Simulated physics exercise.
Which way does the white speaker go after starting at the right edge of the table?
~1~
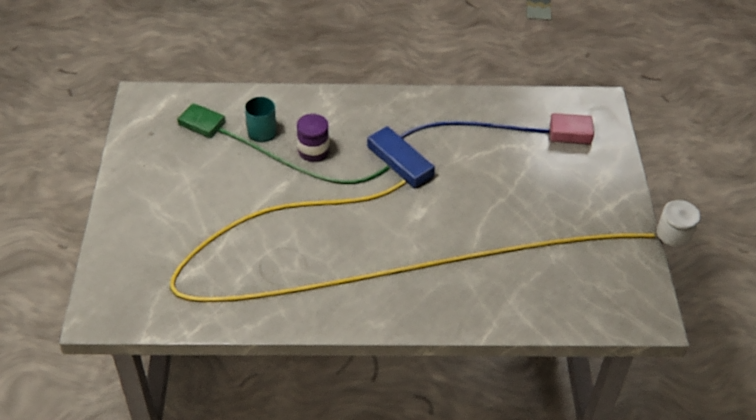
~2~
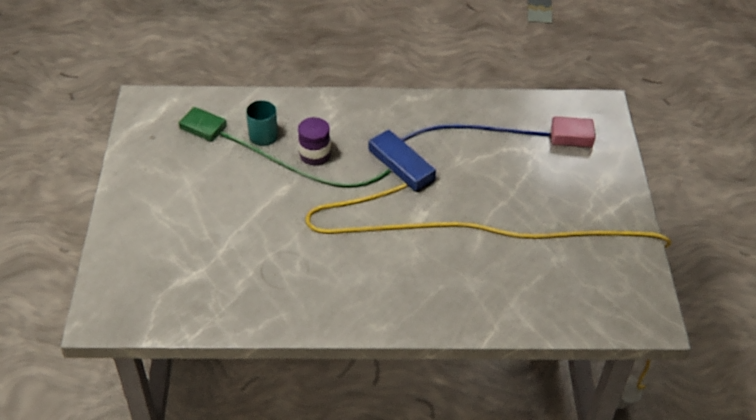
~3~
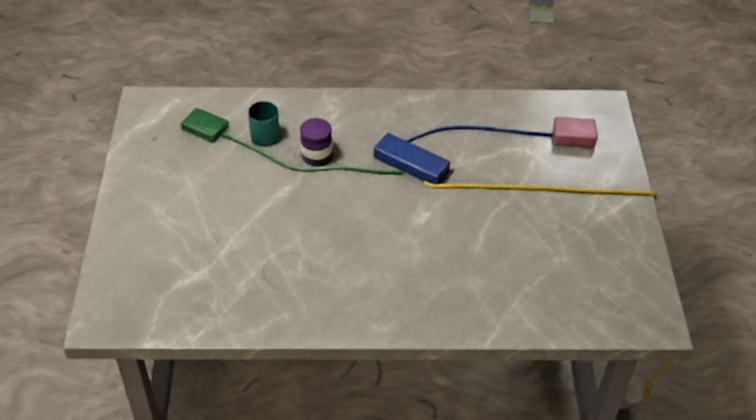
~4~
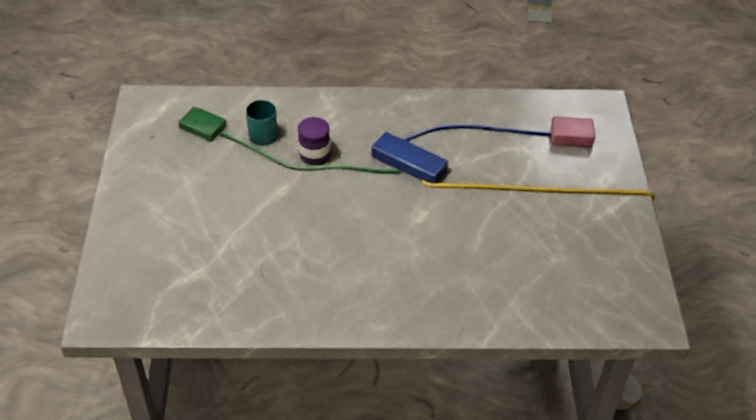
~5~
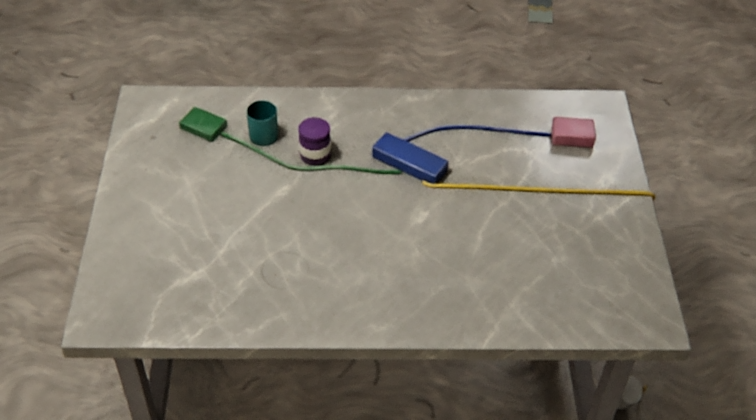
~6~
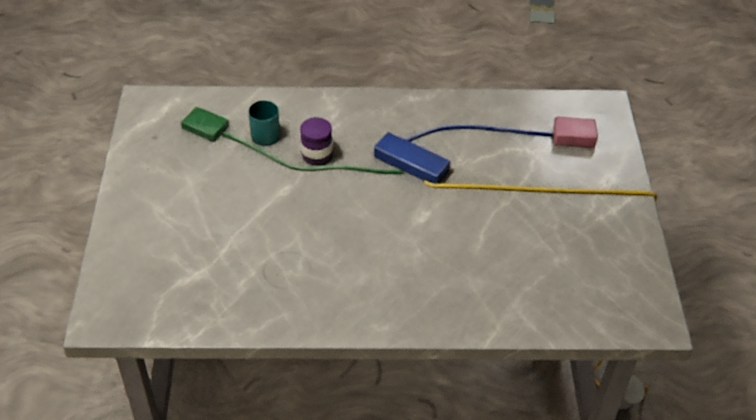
It moves down, dropping past the table's right edge towards the floor.
